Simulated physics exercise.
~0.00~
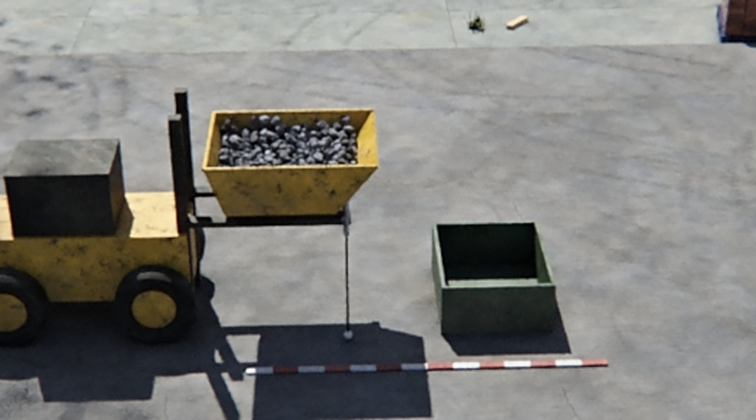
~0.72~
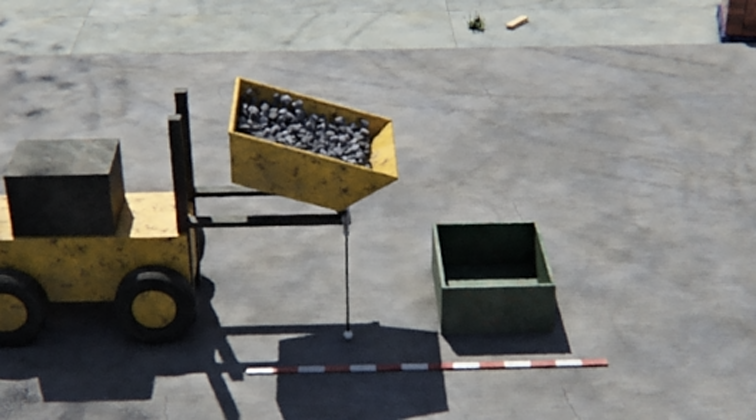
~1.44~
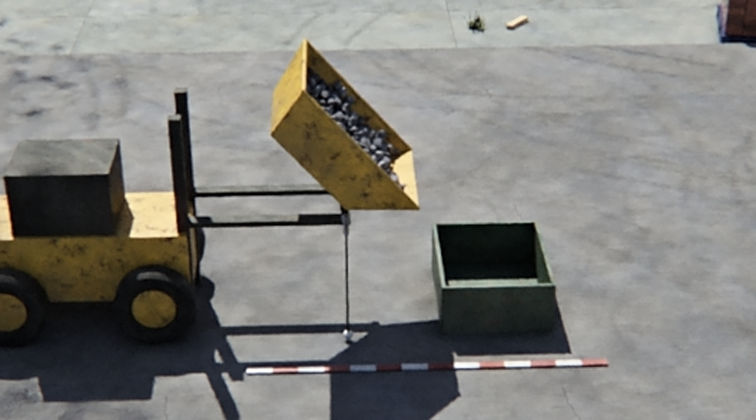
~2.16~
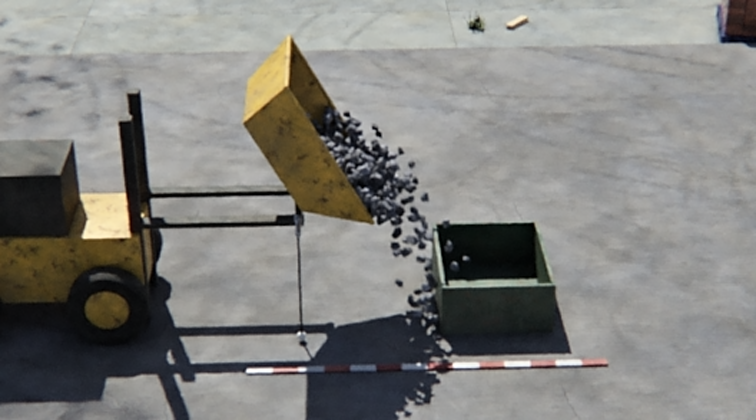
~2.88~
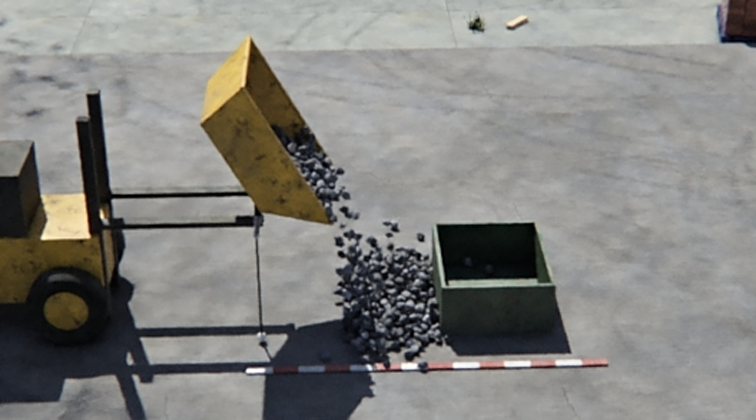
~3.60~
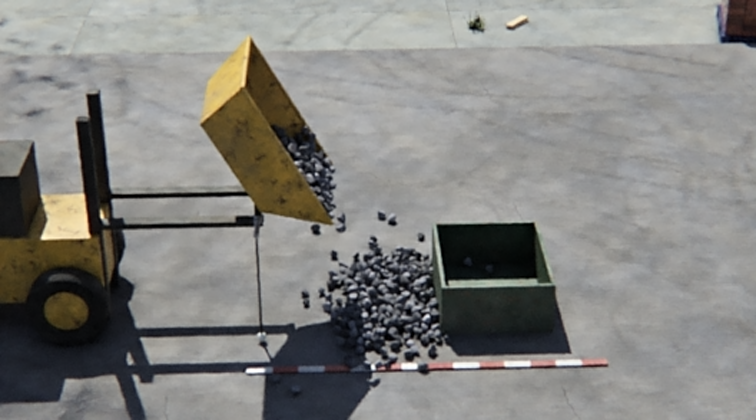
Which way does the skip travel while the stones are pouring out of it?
It travels to the left, carried away from the green bin as the truck backs up.
On a sunlit grey concrete yard, a yellow fork truck at the left holds a yellow skip full of dark crushed rock, with an open green bin standing to the right beyond a striped staff. The skip tips steeply down toward the bin, and the rock slides to its lower edge. The truck then backs away to the left as stones pour out, most of them landing on the ground short of the bin. At the end the truck stands still with the skip steeply tilted, some rock still inside, a heap against the bin's near side and very few stones within it.
